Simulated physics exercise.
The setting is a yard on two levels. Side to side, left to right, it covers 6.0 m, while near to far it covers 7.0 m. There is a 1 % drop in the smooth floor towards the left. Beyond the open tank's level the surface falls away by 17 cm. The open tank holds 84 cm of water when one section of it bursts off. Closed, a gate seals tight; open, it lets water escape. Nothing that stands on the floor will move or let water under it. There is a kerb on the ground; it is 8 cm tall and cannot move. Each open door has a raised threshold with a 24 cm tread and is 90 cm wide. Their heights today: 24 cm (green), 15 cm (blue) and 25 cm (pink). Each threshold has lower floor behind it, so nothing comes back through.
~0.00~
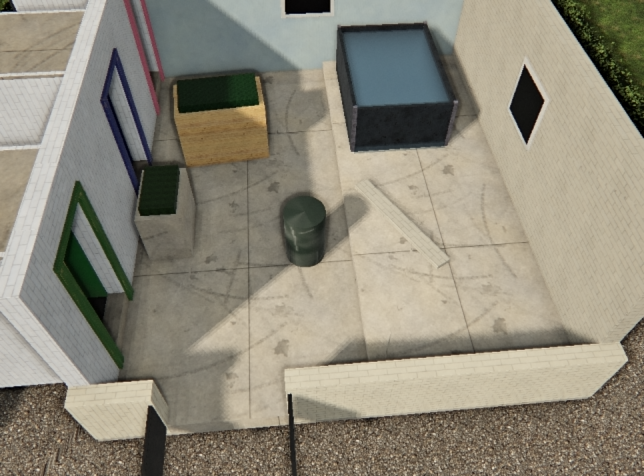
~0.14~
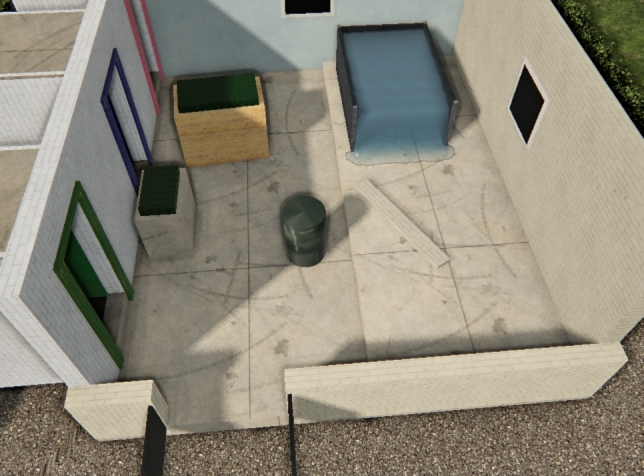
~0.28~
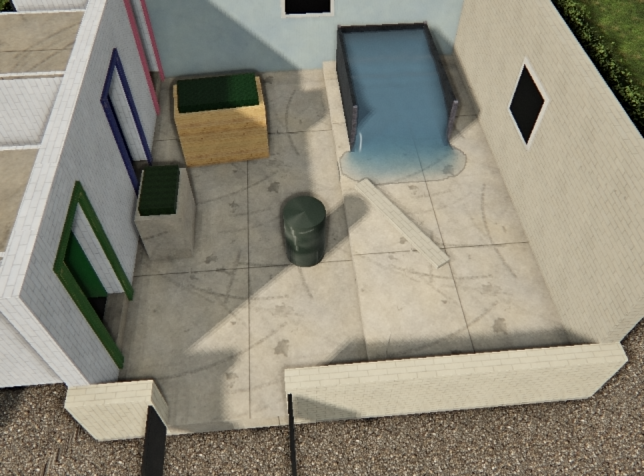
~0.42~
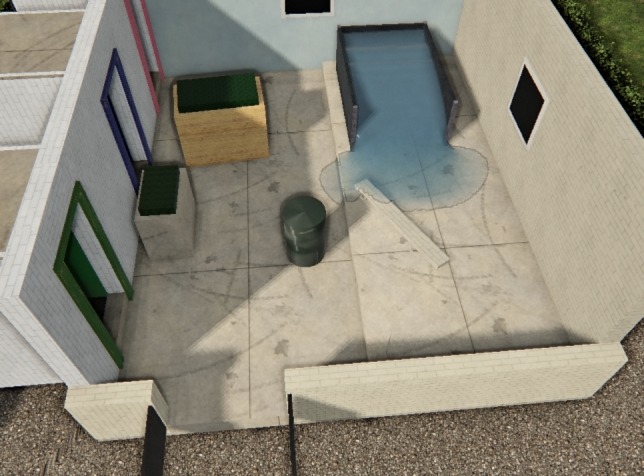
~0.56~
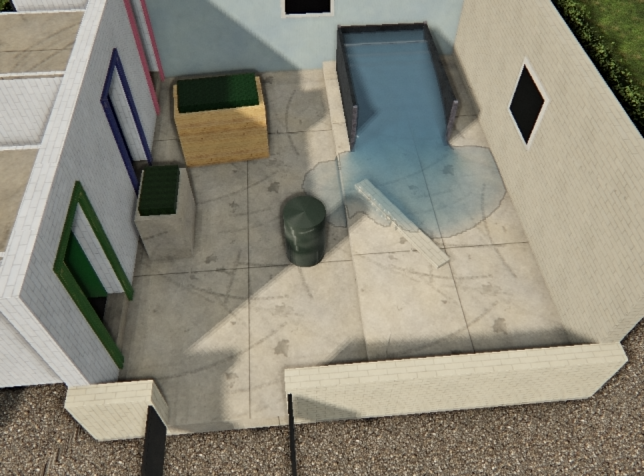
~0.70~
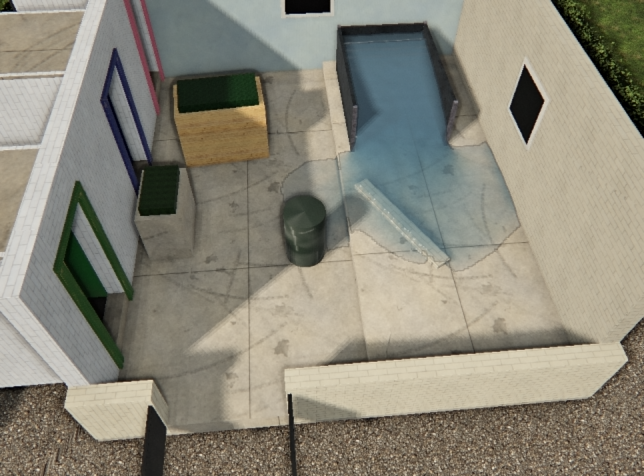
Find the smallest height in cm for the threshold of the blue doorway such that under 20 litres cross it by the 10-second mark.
Around 11.5 cm is just enough.
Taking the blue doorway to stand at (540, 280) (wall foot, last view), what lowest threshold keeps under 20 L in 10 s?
Something near 22 cm.
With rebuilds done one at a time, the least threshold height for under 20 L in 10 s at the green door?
Green: Roughly 27 cm.
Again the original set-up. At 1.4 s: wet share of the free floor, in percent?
Approximately 40 % of the floor.
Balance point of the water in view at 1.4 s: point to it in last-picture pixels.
At about (401, 160).
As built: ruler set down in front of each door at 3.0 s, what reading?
Green 9, blue 0, pink 0 cm.
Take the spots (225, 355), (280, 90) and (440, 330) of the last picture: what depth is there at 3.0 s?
Ordered as asked: 8, 0, 23 cm.
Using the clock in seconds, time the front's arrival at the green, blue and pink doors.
Arrival times - green: 2.2 s; blue: 4.5 s; pink: 6.0 s.
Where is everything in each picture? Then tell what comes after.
In the first picture, still water, 84 cm deep, in the open tank at (393, 66); the blue door at (131, 140) is dry.
In the second picture, the gap is at (401, 132), the front 0.3 m out at (364, 163); the back of the open tank holds 84 cm.
In the third picture, water pours out at (401, 135) and has run 0.8 m, to (364, 181); about 13 cm deep outside, 84 cm at the back.
In the fourth picture, the front is at (396, 209), 1.4 m from the gap at (400, 137); 3.0 m2 of floor is wet, 83 cm left at the back.
In the fifth picture, the gap is at (400, 137), the front 2.0 m out at (421, 234); the back of the open tank holds 76 cm.
In the sixth picture, the gap is at (400, 138), the front 2.6 m out at (458, 267); the back of the open tank holds 70 cm; 2.4 m in a straight line remain to the blue door at (131, 140).
After 1.4 s water covers 40 % of the floor, deepest (34 cm) near (376, 155); it has not reached the blue door.
After 3.0 s water covers 60 % of the floor, deepest (41 cm) near (549, 368); it has not reached the blue door.
After 10.0 s water covers 95 % of the floor, deepest (16 cm) near (260, 76); 11 cm at the blue door, 4 litres in over its 15 cm threshold.
At the blue door as built, the water arrived by 4.3 s and peaked near 16 cm at 7.4 s.
With a threshold of 9.5 cm, 35 litres would have come in within the 10 s; with 12.5 cm, 13 litres. So under 20 litres takes about 11.5 cm.
